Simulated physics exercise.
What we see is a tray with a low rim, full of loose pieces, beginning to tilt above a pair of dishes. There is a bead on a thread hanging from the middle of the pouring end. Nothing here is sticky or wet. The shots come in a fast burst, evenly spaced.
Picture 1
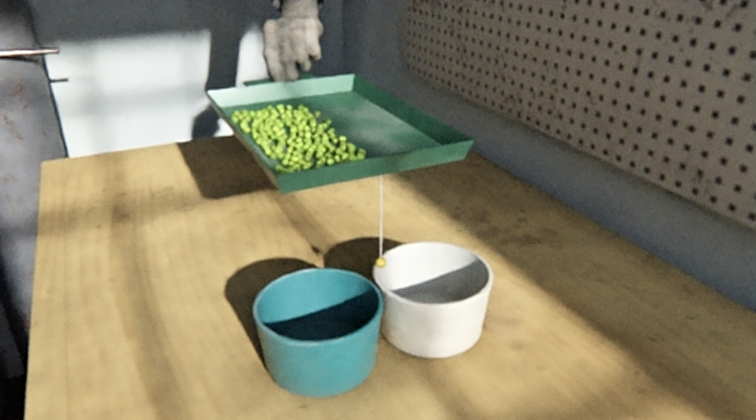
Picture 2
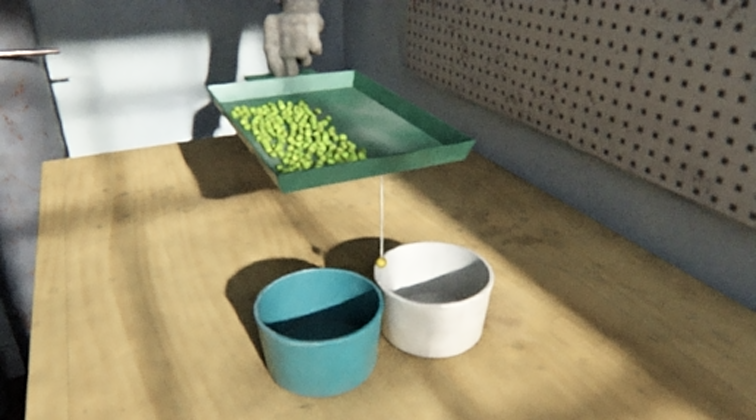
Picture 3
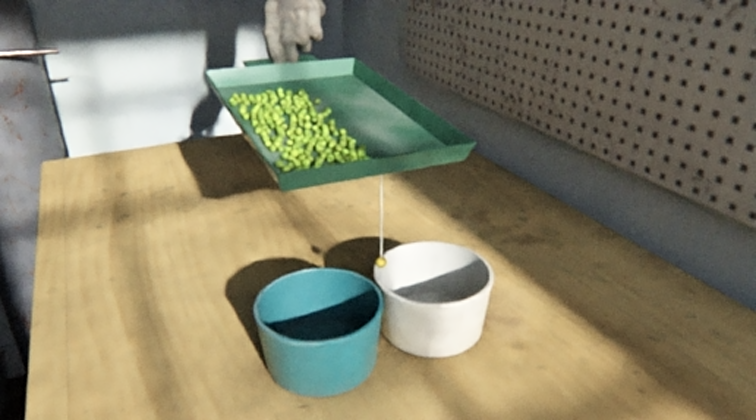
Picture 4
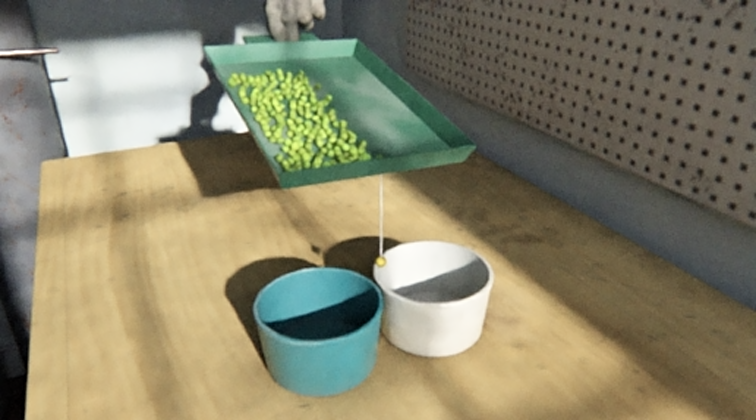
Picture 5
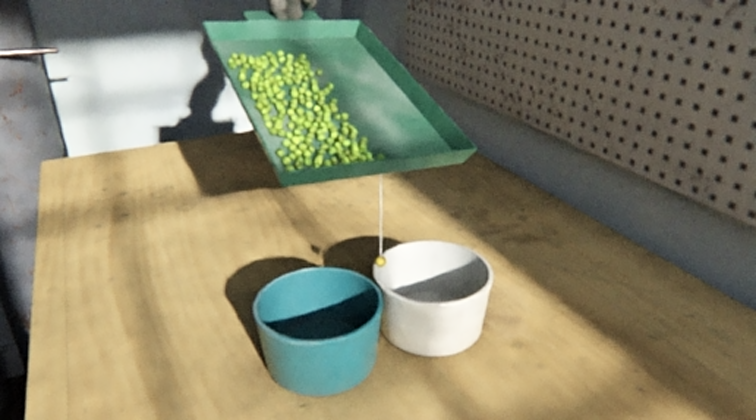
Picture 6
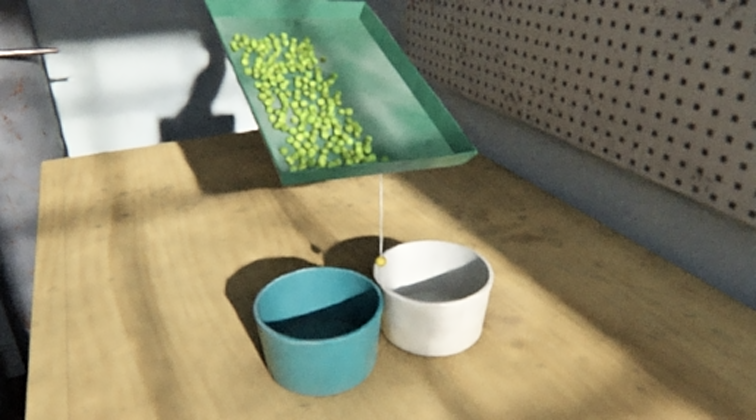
On a sunlit wooden table beside a pegboard wall, a gloved hand holds a green tray of peas above a teal bowl and a white bowl. The hand raises the tray's far end steadily, leaving view as the tilt steepens, and the peas spread slightly along the left side.
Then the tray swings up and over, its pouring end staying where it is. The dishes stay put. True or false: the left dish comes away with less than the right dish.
True.
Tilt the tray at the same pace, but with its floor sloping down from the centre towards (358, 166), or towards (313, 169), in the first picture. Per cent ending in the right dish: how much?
Case one 10 %; case two 0 %.
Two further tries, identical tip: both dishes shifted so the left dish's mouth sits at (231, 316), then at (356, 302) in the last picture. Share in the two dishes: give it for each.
Result, in turn: 10 %, 90 %.
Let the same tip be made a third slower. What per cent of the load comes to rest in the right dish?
Roughly 70 %.
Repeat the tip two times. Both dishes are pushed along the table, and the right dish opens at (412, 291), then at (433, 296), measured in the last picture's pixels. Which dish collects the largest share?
Well, the first try goes to the rightward dish and the second to the rightward dish.
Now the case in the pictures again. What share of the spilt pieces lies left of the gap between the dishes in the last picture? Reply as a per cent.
Looks to be around 10 per cent of the spill.
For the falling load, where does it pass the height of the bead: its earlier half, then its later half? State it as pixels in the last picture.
Around (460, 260), followed by around (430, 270).
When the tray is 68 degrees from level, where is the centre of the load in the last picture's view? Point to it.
Roughly (405, 167).
Just after the last frame, tray tipped steeply; the larger part on the tray; roughly a quarter in the air.
A moment on, tray tipped past a quarter turn; just a few on the tray; about a tenth in the left dish; roughly half in the right dish; roughly a quarter outside both; roughly a quarter in the air.
Further on, tray tipped past a quarter turn; about a tenth in the left dish; roughly two thirds in the right dish; roughly a quarter outside both.
When it is over, tray tipped past a quarter turn; about a tenth in the left dish; roughly two thirds in the right dish; roughly a quarter outside both.
